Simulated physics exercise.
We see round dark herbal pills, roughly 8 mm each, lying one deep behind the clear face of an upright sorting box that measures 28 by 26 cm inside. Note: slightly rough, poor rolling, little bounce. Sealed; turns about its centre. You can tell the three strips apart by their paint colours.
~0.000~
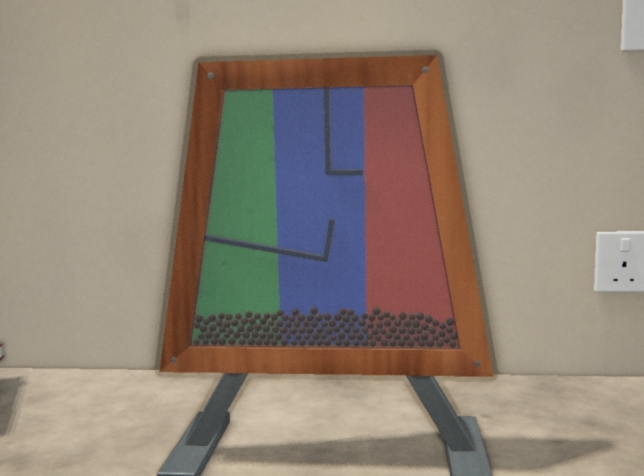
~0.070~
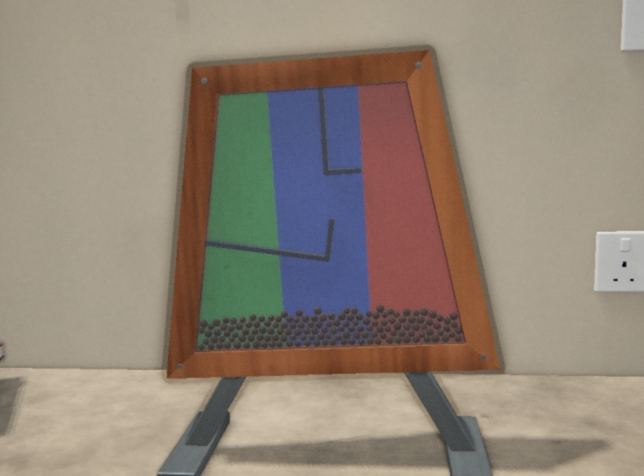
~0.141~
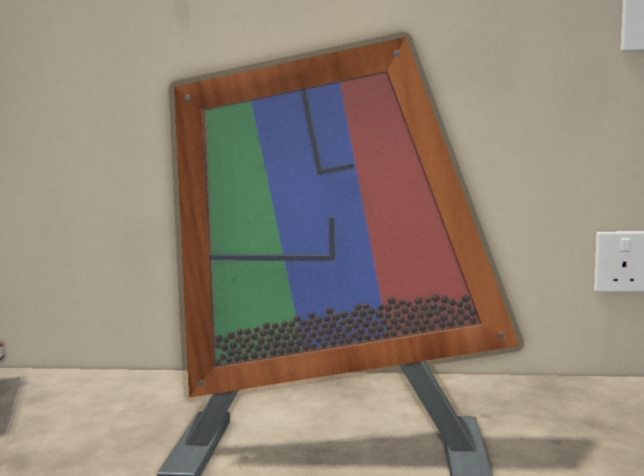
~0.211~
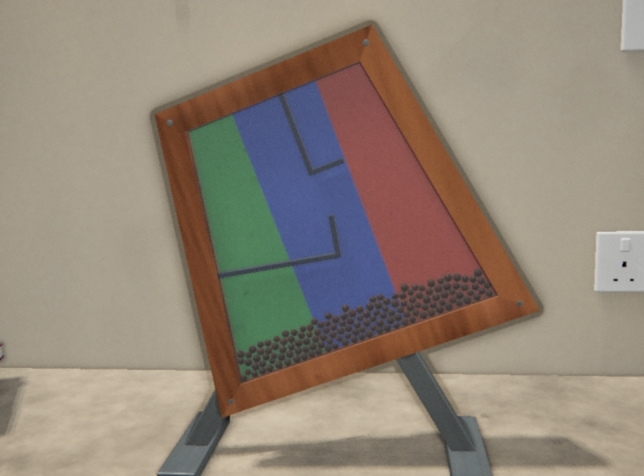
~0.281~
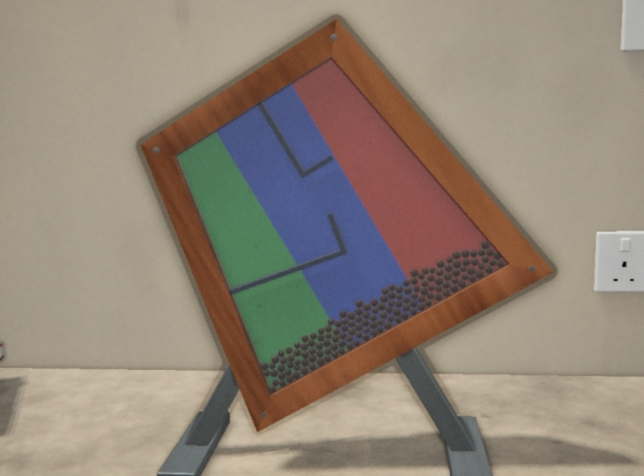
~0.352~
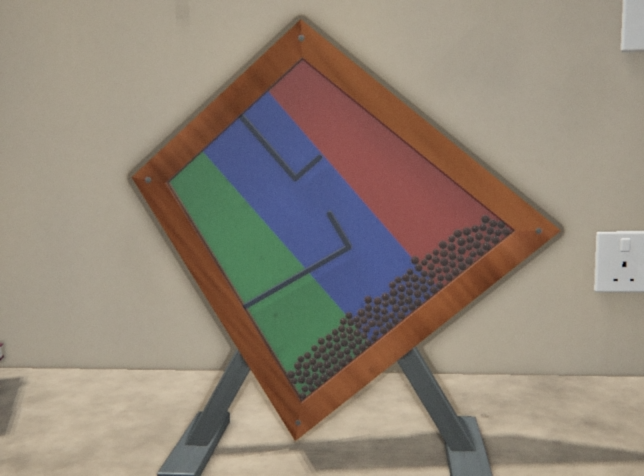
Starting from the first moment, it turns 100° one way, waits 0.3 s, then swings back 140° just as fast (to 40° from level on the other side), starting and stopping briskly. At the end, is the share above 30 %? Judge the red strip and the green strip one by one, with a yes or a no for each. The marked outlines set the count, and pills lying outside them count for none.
Red: Yes. Green: No.
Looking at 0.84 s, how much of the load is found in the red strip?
Share: Near 5 per cent.
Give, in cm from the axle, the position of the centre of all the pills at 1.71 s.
I'd put it near 3 centimetres to the left and 11 centimetres below.
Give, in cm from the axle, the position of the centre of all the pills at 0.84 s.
10 cm right, 6 cm below.
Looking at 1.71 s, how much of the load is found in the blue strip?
About 10 % of the load.
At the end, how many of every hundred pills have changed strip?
Around 50 per cent, give or take.
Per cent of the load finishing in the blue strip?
The answer is near 30 percent.
After 0.84 s, it stands 100° anticlockwise; the pills' middle is 10 cm right of and 6 cm below the centre; red 5 %, blue 10 %, green 85 %.
After 1.71 s, it stands 30° anticlockwise; the pills' middle is 3 cm left of and 11 cm below the centre; blue 10 %, green 90 %.
After 2.27 s, it stands 40° clockwise; the pills' middle is 7 cm left of and 8 cm below the centre; red 30 %, blue 35 %, green 35 %.
Settled by 3.1 s, it stands 40° clockwise; red 60 %, blue 30 %, green 5 %.
